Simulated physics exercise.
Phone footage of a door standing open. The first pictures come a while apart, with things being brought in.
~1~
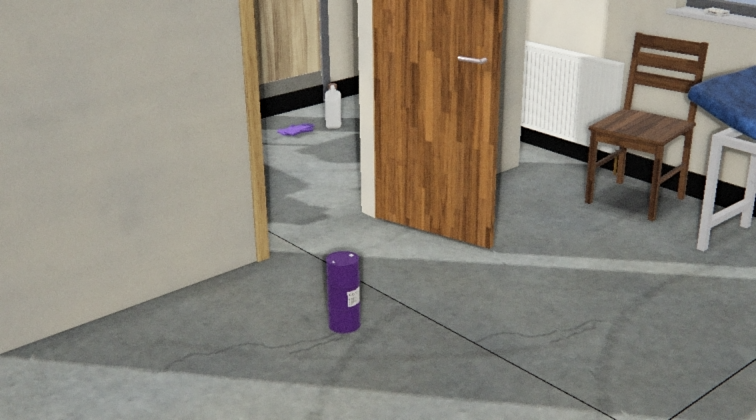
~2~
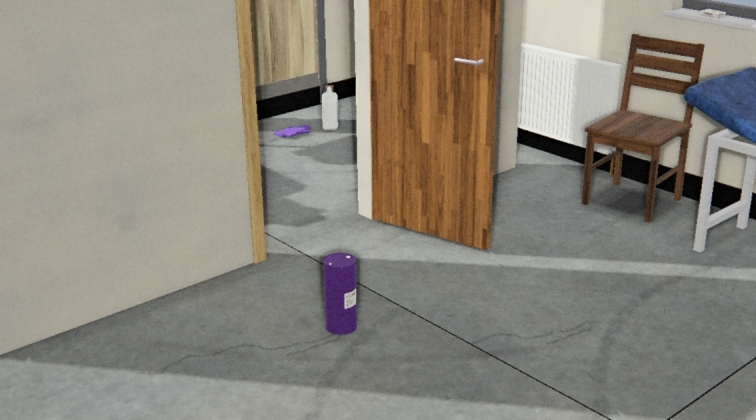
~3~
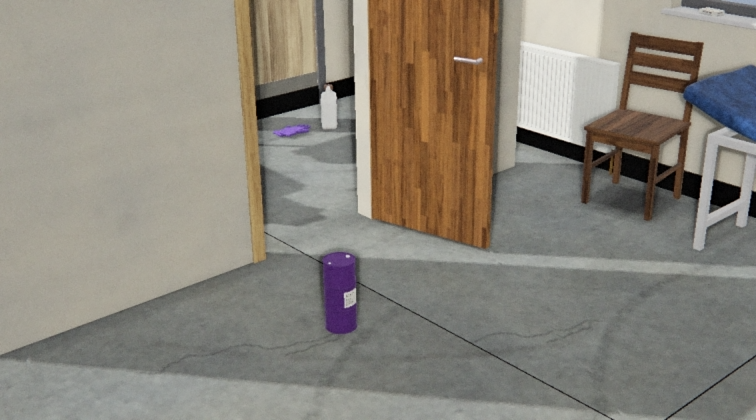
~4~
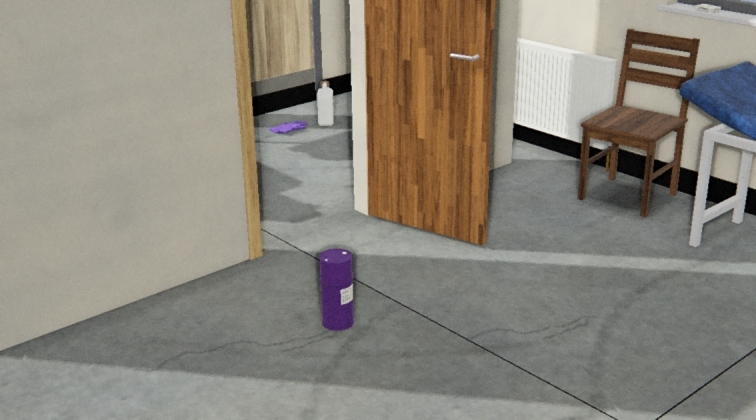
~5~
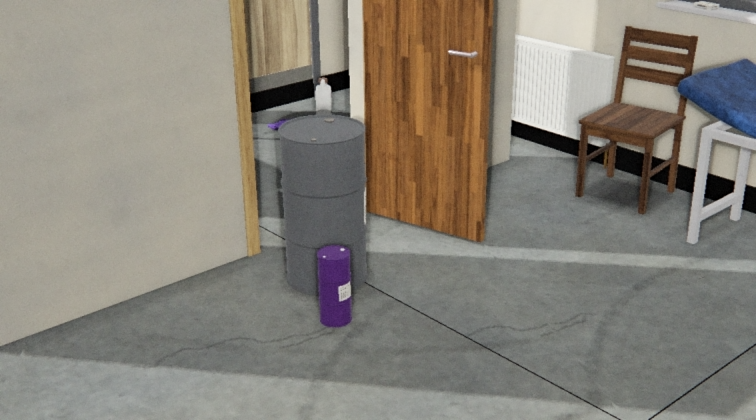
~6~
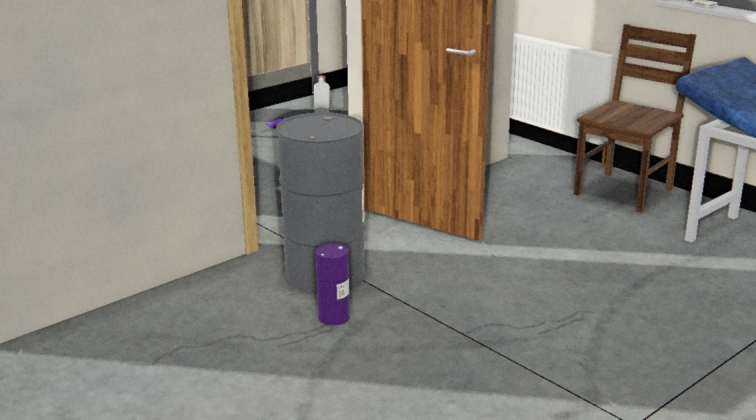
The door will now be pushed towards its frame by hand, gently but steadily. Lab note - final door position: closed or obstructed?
You can tell the door won't budge further before the frame.
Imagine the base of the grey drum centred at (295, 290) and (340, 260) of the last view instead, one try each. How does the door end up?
So the first time it completes its arc, and the second time it is halted early.
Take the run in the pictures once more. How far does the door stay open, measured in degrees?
About 50°.
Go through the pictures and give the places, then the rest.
Door wide open and still; purple canister (344, 292), in the first frame.
Door wide open and still; purple canister (340, 294), in the second frame.
Door wide open and still; purple canister (340, 293), in the third frame.
Door wide open and still; purple canister (337, 290), in the fourth frame.
Door wide open and still; purple canister (335, 286), in the fifth frame.
Door wide open and still; grey drum (323, 203); purple canister (333, 285), in the sixth frame.
Then, 0.50 s later than the last frame, door at 96°.
Then, 0.90 s later than the last frame, door at 83°.
Then, 1.30 s later than the last frame, door at 68°.
Then, 1.60 s later than the last frame, door at 57°.
When it is over, door at 50°; both as before. End places, in pixels of the last picture, grey drum near (323, 203).
